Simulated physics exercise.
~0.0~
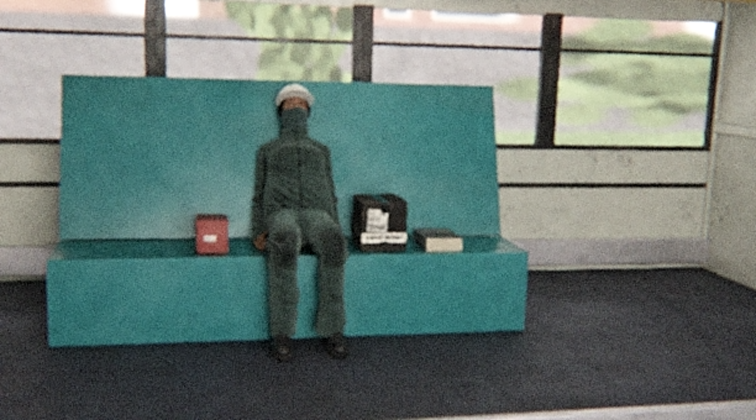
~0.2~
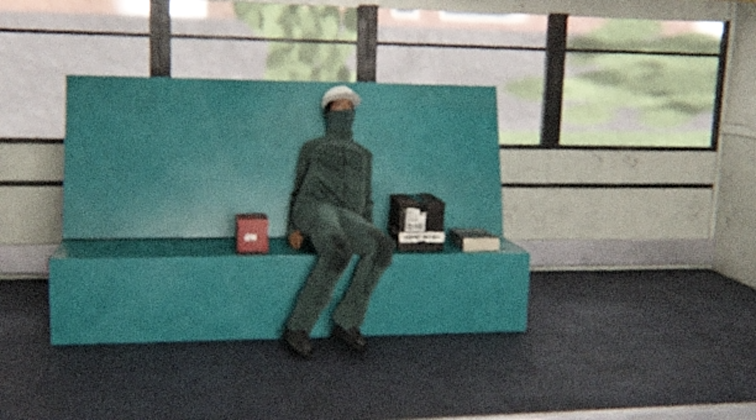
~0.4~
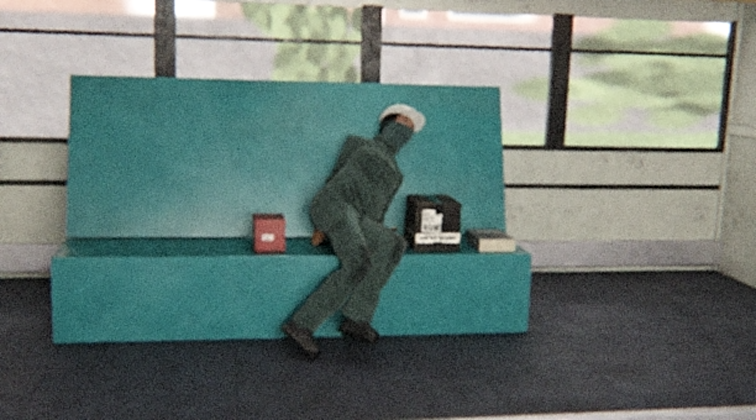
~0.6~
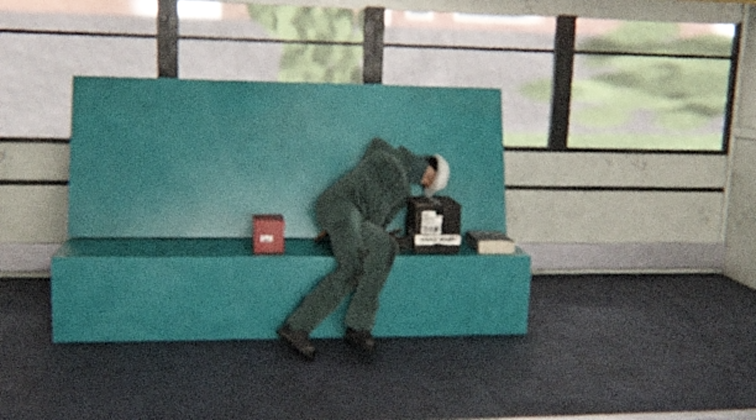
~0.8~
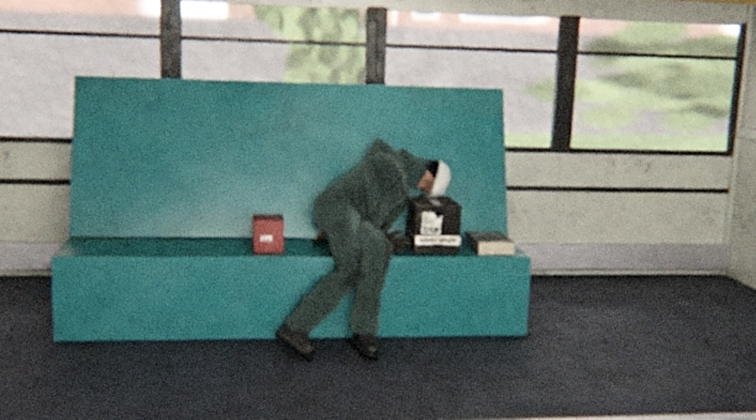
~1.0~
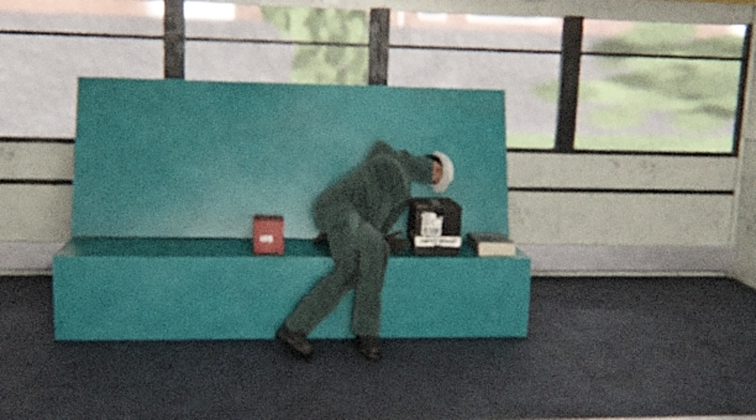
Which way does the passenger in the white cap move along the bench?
The passenger moves to the right along the bench, ending up bent over beside the black case.
Passenger and loose luggage sliding right along a teal bench, the limp figure slumping over a black case, all staying aboard.
